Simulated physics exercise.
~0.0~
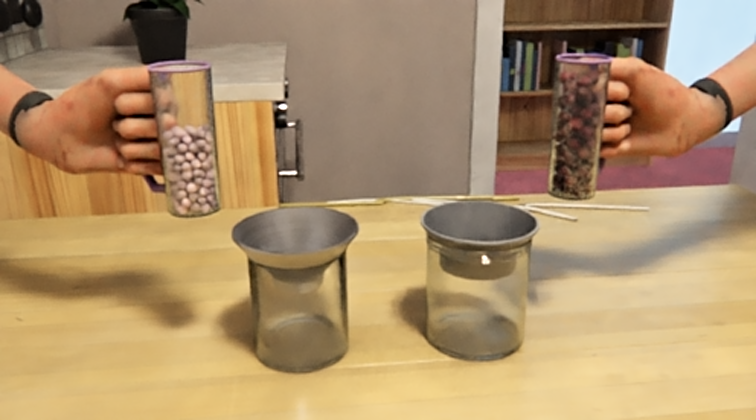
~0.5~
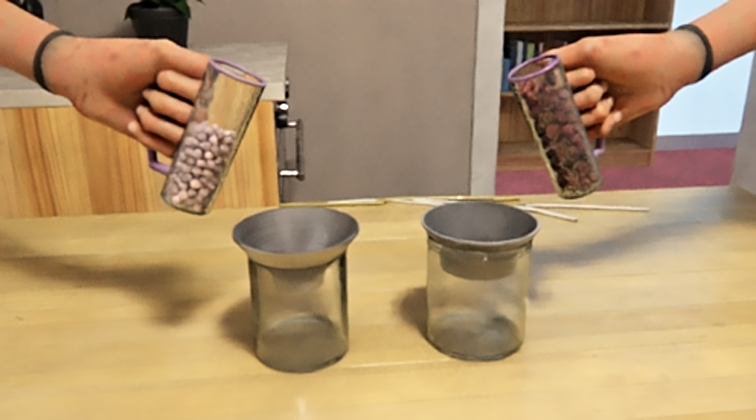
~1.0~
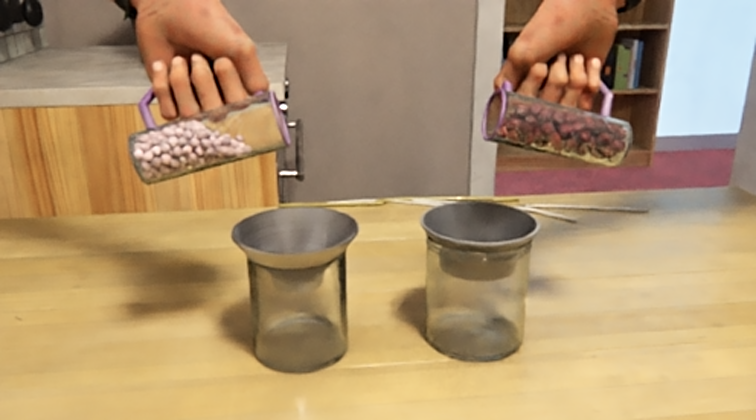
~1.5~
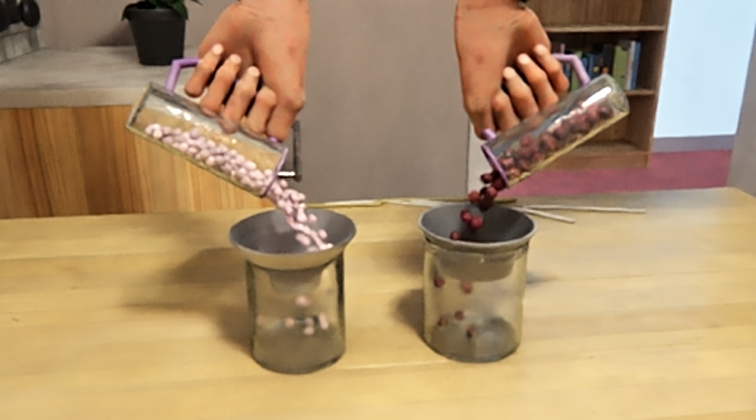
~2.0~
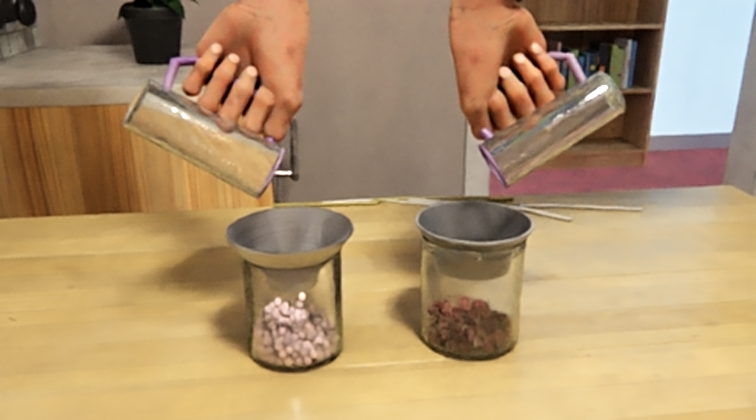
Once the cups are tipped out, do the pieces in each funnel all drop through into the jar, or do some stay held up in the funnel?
Both funnels let everything through, so the pale pink pieces end up in the left jar and the dark red pieces in the right jar.
